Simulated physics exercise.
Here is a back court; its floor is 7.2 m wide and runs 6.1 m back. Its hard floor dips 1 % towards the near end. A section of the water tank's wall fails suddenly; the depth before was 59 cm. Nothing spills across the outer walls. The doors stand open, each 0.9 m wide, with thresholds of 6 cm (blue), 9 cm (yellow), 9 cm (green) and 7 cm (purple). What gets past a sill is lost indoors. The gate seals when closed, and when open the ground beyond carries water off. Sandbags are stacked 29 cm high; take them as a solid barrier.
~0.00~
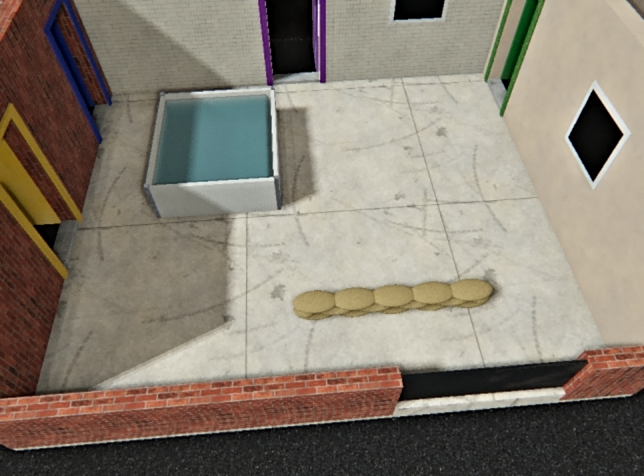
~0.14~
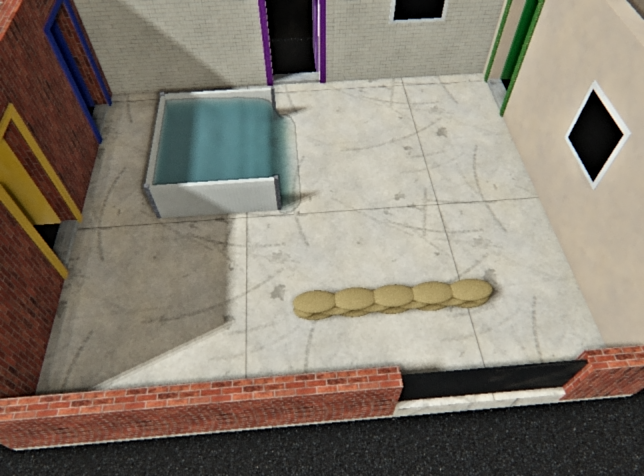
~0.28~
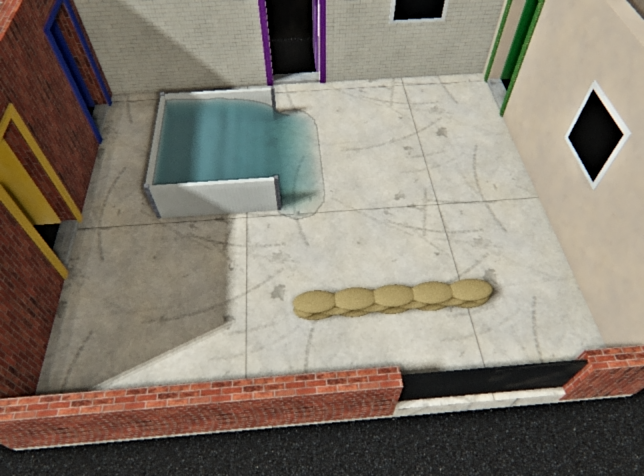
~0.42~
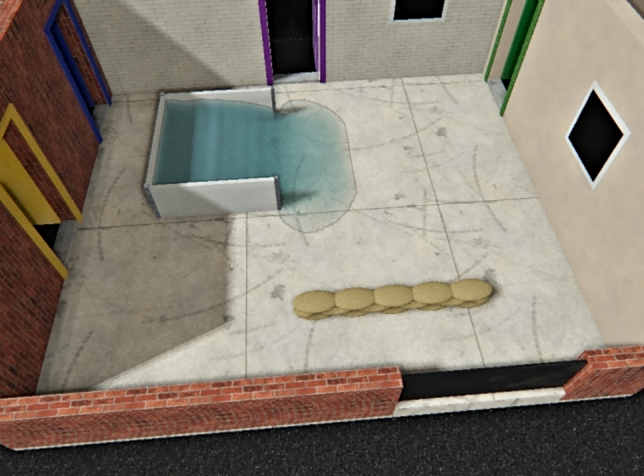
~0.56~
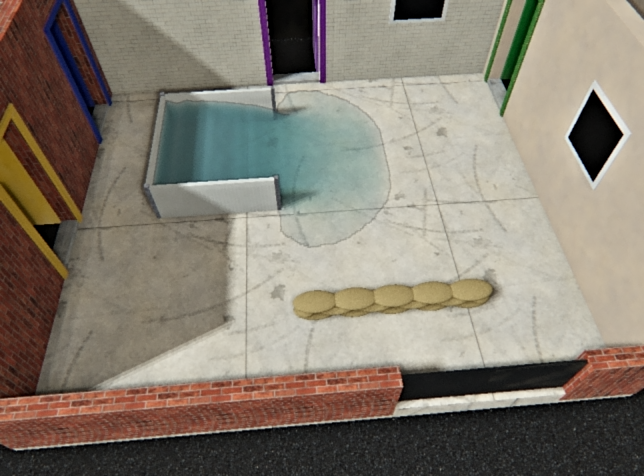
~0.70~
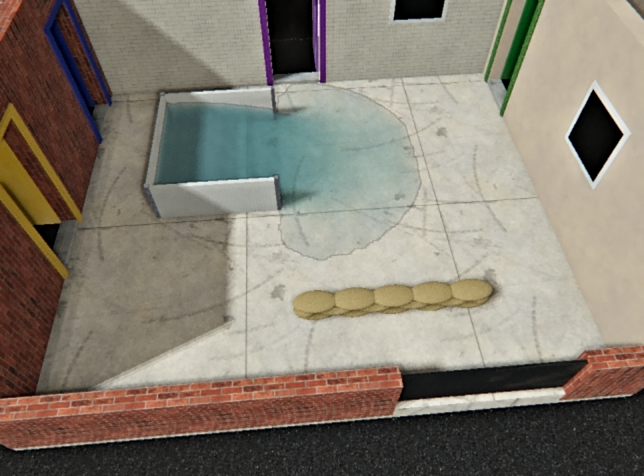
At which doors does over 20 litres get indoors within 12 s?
Door by door: At the blue door it keeps below the limit; at the yellow door it keeps below the limit; at the green door it passes the limit; at the purple door it stays under the limit.
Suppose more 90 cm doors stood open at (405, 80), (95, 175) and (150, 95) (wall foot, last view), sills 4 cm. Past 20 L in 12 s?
In that order: Over, not over, under.
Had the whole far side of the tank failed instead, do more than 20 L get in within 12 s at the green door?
Then: Green past it.
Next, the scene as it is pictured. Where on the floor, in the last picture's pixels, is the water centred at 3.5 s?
Around (402, 175).
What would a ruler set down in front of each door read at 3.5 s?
Depths in cm: Blue 0, yellow 0, green 22, purple 2.
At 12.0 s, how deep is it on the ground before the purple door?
Roughly 1.5 cm deep.
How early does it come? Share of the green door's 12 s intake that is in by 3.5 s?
Some 70 per cent by then.
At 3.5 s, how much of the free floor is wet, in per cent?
Some 50 per cent of it.
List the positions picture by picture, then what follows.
The water tank at (216, 137) is whole and still, 59 cm deep, in the first picture.
The front is at (283, 210), 1.1 m from the gap at (275, 153); 0.5 m2 of floor is under water; 59 cm left at the back of the water tank, in the second picture.
Water pours out at (275, 154) and has run 1.3 m, to (298, 113); typically 11 cm deep outside, 59 cm at the water tank's back, in the third picture.
The front is at (327, 111), 1.5 m from the gap at (275, 154); 2.9 m2 of floor is under water; 58 cm left at the back of the water tank, in the fourth picture.
The front is at (378, 204), 1.9 m from the gap at (275, 155); 4.8 m2 of floor is under water; 52 cm left at the back of the water tank, in the fifth picture.
The front is at (415, 184), 2.4 m from the gap at (275, 155); 6.5 m2 of floor is under water; 51 cm left at the back of the water tank, in the sixth picture.
After 1.4 s water covers 35 % of the floor and is deepest (24 cm) near (289, 179); blue door not reached, yellow door not reached, green door not reached, purple door 4 cm at the sill, 0 L in.
After 2.2 s water covers 45 % of the floor and is deepest (28 cm) near (507, 149); blue door not reached, yellow door not reached, green door 22 cm at the sill, 14 L in, purple door 2 cm at the sill, 0 L in.
After 3.5 s water covers 50 % of the floor and is deepest (30 cm) near (604, 371); blue door not reached, yellow door not reached, green door 22 cm at the sill, 117 L in, purple door 2 cm at the sill, 0 L in.
After 7.0 s water covers 75 % of the floor and is deepest (16 cm) near (30, 420); blue door not reached, yellow door not reached, green door 5 cm at the sill, 171 L in, purple door 4 cm at the sill, 0 L in.
After 12.0 s water covers 90 % of the floor and is deepest (12 cm) near (30, 420); blue door 6 cm at the sill, 0 L in, yellow door 8 cm at the sill, 0 L in, green door 1 cm at the sill, 171 L in, purple door 1 cm at the sill, 0 L in.
